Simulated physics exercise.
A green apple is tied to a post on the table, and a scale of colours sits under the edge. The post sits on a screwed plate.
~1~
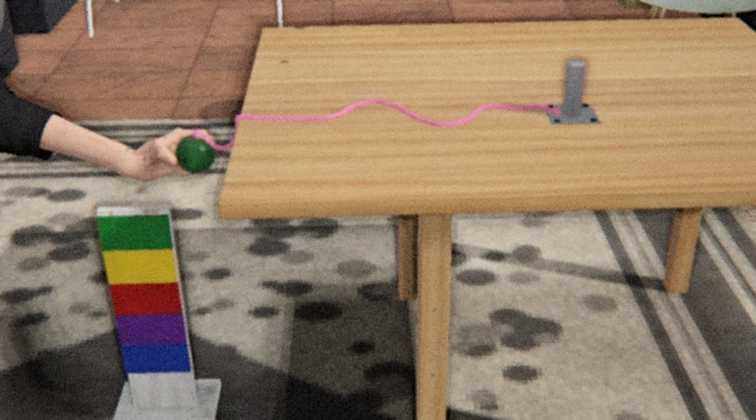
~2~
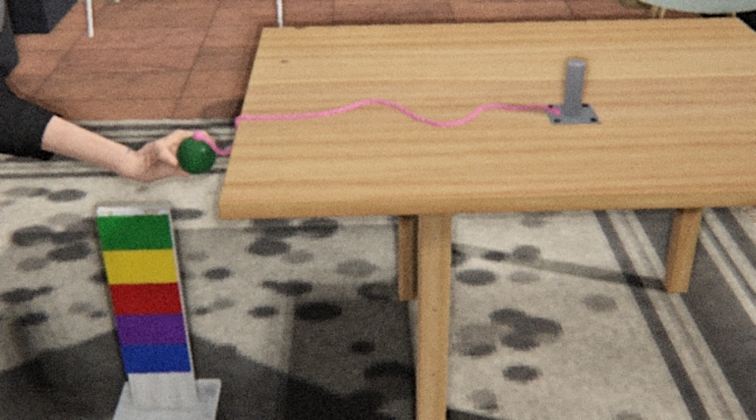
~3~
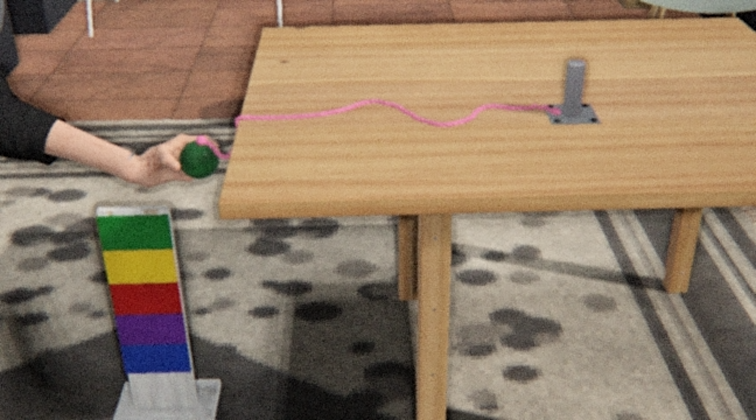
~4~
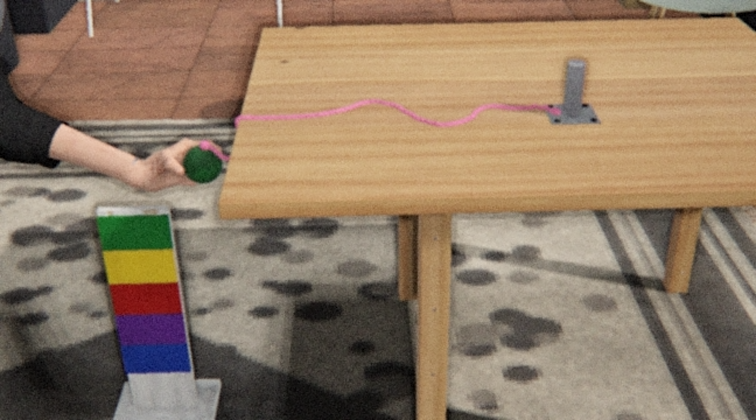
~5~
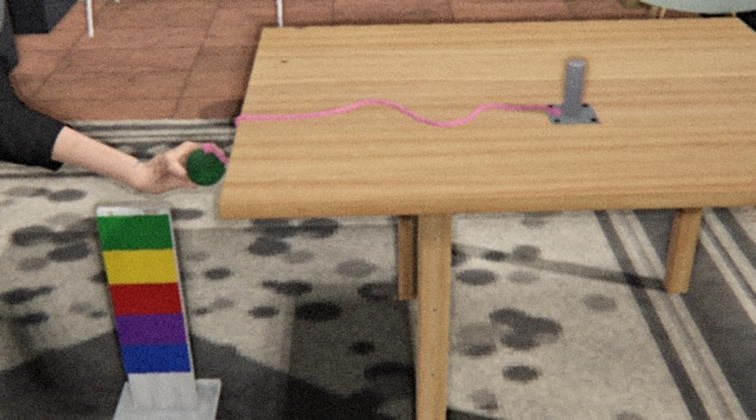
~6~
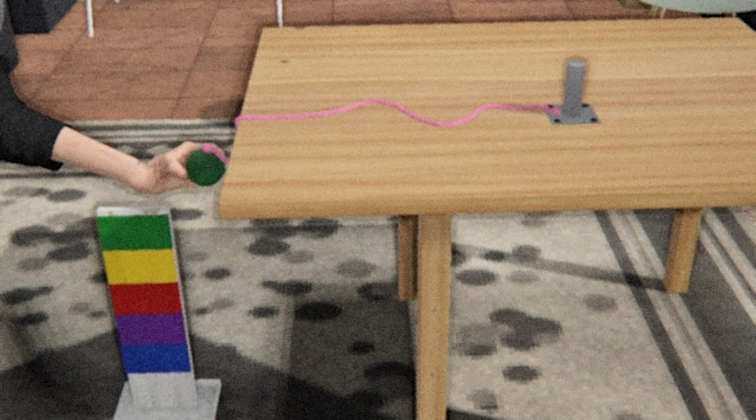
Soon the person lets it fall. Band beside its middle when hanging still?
Yellow.
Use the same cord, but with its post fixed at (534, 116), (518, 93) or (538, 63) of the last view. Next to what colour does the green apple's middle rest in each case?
First try: Red; second try: Red; third try: Yellow.
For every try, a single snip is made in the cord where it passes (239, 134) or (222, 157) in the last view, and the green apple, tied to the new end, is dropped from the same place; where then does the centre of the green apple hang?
First try: Near (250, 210). Second try: Near (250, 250).
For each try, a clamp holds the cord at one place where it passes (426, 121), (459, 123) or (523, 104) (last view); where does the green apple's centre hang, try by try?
Roughly (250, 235), (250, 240) and (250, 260).
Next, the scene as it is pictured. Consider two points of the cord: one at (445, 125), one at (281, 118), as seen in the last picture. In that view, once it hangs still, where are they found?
First: (408, 113). Second: (242, 143).
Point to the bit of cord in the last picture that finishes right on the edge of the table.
That point sits at about (309, 116).
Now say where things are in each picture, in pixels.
Green apple (195, 154); green (135, 234); yellow (140, 268); red (146, 300); purple (151, 331); blue (156, 360), in the first frame.
Green apple (196, 155); cord through (524, 108) (464, 121) (401, 109) (335, 112) (247, 118), in the second frame.
Green apple (199, 160), in the third frame.
Green apple (202, 165); cord through (524, 108) (464, 121) (401, 109) (335, 112) (247, 118), in the fourth frame.
Green apple (205, 167), in the fifth frame.
Green apple (205, 167); cord through (524, 108) (464, 121) (401, 109) (335, 112) (247, 118), in the sixth frame.
Early on, apple near (239, 245); level with green.
Midway, apple near (269, 259); level with yellow.
Finally, apple near (252, 263); level with yellow. Its middle rests at the yellow band.
